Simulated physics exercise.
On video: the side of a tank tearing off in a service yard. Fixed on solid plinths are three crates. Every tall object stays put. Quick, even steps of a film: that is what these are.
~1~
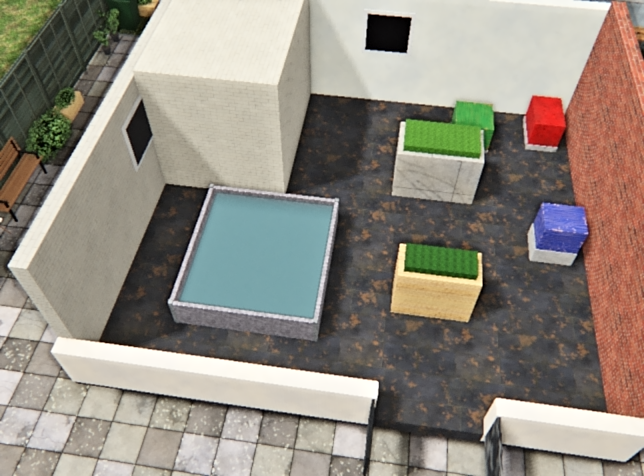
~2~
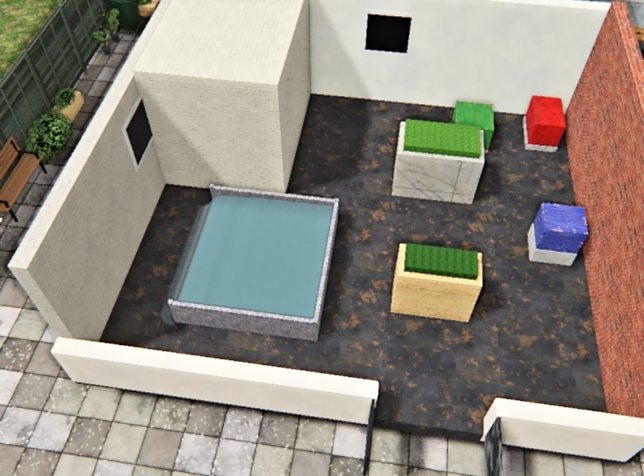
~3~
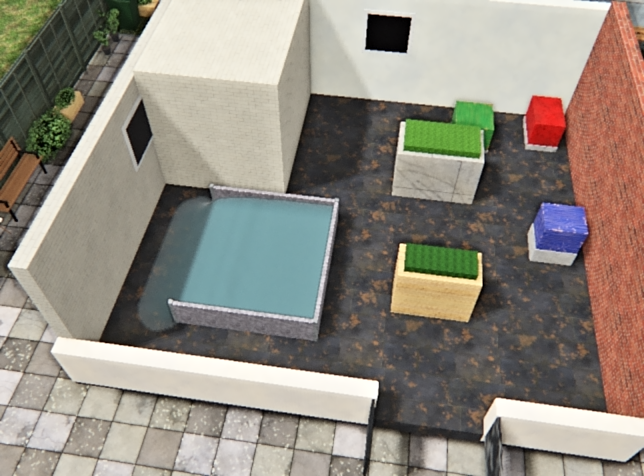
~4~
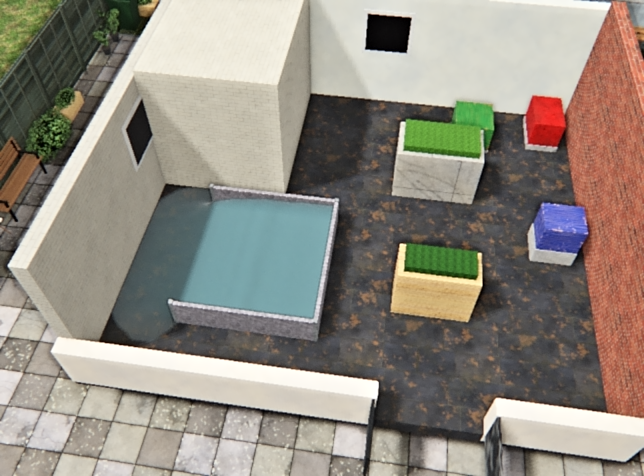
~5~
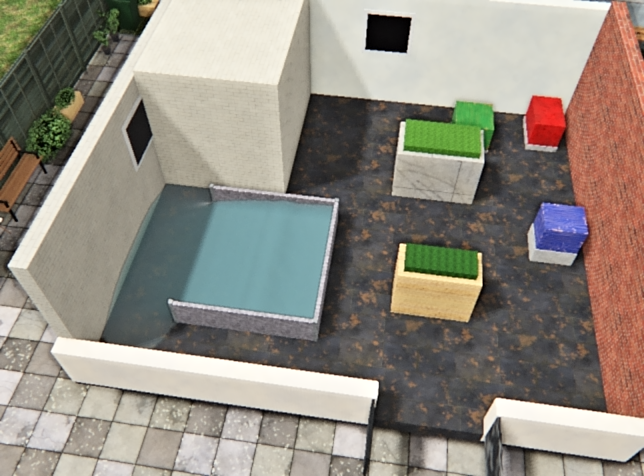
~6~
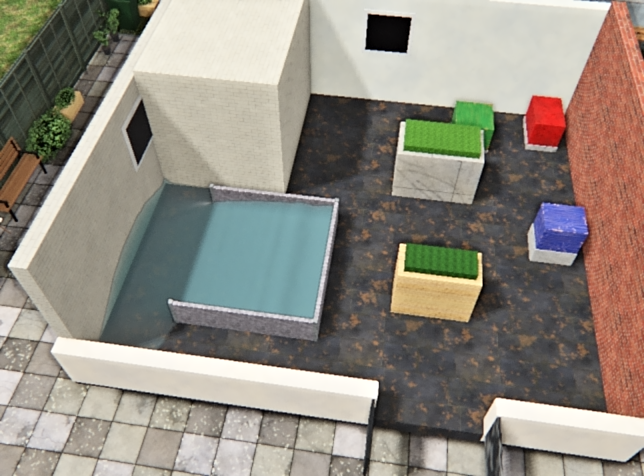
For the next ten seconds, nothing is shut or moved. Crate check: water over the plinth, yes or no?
Green crate no, blue crate no, red crate no.
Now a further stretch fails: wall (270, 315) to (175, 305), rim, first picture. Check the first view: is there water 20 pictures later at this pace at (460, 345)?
Honestly, it looks soaked to me.
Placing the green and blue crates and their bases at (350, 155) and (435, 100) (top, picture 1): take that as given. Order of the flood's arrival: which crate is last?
Blue one, last.
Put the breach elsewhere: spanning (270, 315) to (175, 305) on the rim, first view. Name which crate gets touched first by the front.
It's the crate marked blue.
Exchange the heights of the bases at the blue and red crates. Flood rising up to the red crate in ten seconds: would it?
With the swap, the red crate avoids the flood.
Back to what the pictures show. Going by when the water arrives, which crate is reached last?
The green-painted one comes last.
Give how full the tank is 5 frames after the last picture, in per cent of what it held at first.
It comes to some 60 percent.
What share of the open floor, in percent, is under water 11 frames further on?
Near 15 in a hundred.
A moment on, water covers 10 % of the floor; the green crate not reached, the blue crate not reached, the red crate not reached.
Next, water covers 15 % of the floor; the green crate not reached, the blue crate not reached, the red crate not reached.
Then, water covers 35 % of the floor; the green crate not reached, the blue crate not reached, the red crate not reached.
Later, water covers 60 % of the floor; the green crate not reached, the blue crate water round its plinth, the red crate water round its plinth.
In the end, water covers 90 % of the floor; the green crate stayed above the water, the blue crate stayed above the water, the red crate stayed above the water.
